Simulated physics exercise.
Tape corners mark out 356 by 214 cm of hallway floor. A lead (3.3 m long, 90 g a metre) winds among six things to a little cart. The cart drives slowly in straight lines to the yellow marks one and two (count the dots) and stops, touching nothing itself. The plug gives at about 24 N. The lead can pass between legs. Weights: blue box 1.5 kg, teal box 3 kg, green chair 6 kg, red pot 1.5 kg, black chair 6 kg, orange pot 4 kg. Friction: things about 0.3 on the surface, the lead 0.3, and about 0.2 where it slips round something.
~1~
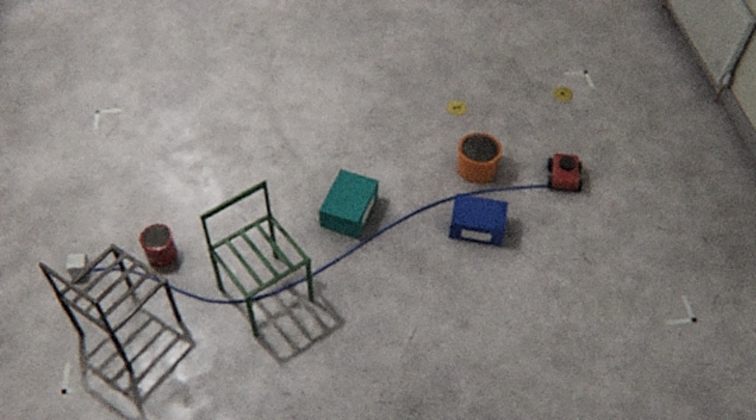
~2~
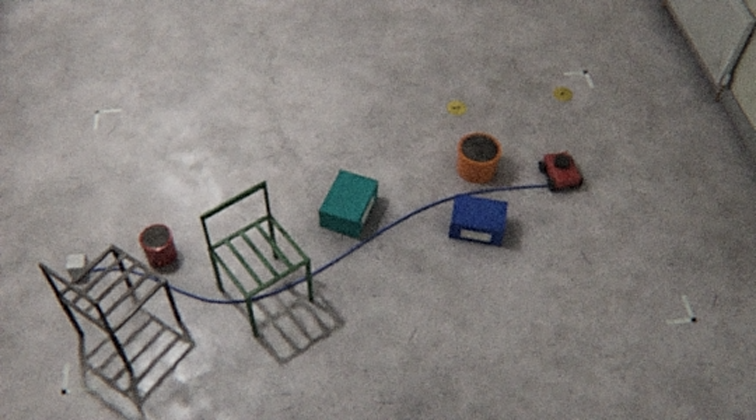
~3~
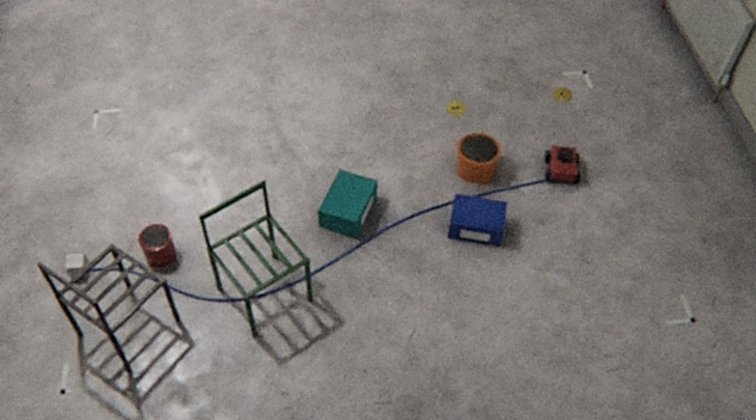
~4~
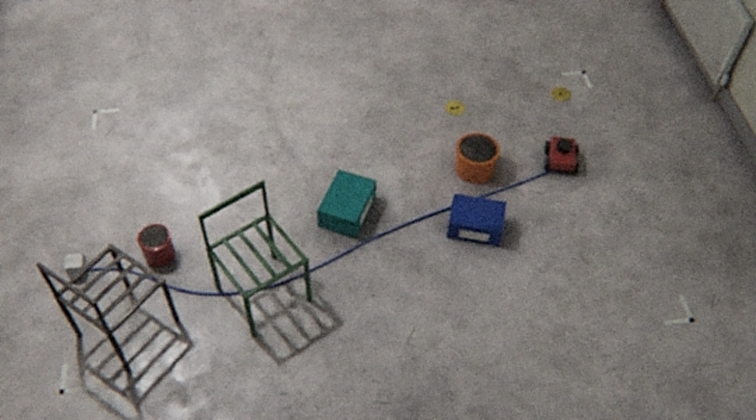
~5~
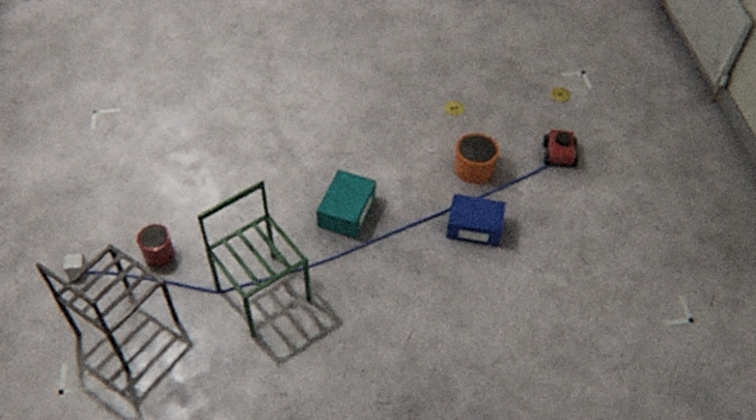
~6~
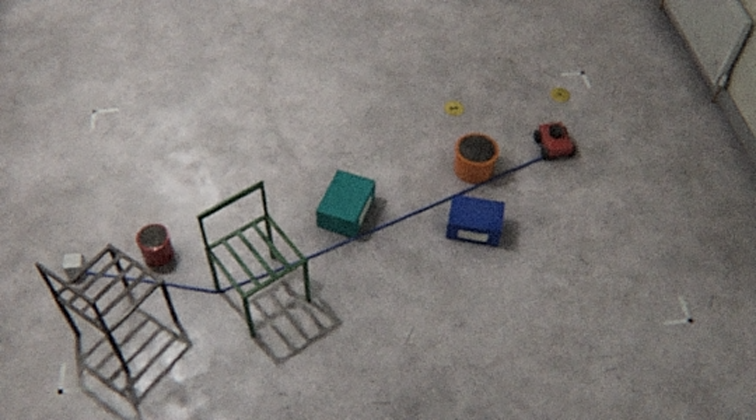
A small red cart at the right creeps a short way up the grey concrete floor, turning slightly as it goes, seen from high above by a nearly still camera. A blue cable runs from it between orange pot and blue box, past a teal box, through a green chair's legs, to the black chair and red pot at left. The cable's curves gradually straighten while everything else stays put.
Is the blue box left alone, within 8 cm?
The blue box hardly stirs.
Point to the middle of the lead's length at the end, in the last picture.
Near (451, 208).
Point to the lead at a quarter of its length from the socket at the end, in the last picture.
Near (349, 274).
Next, cart at (560, 113), plug out; nothing else has moved.
Then, cart at (539, 97), plug out; nothing else has moved.
After that, cart at (492, 103), plug out; nothing else has moved.
Later, cart at (455, 107), plug out; nothing else has moved.
At the end, cart at (455, 107), plug out; blue box 0 cm off its start at (477, 213).
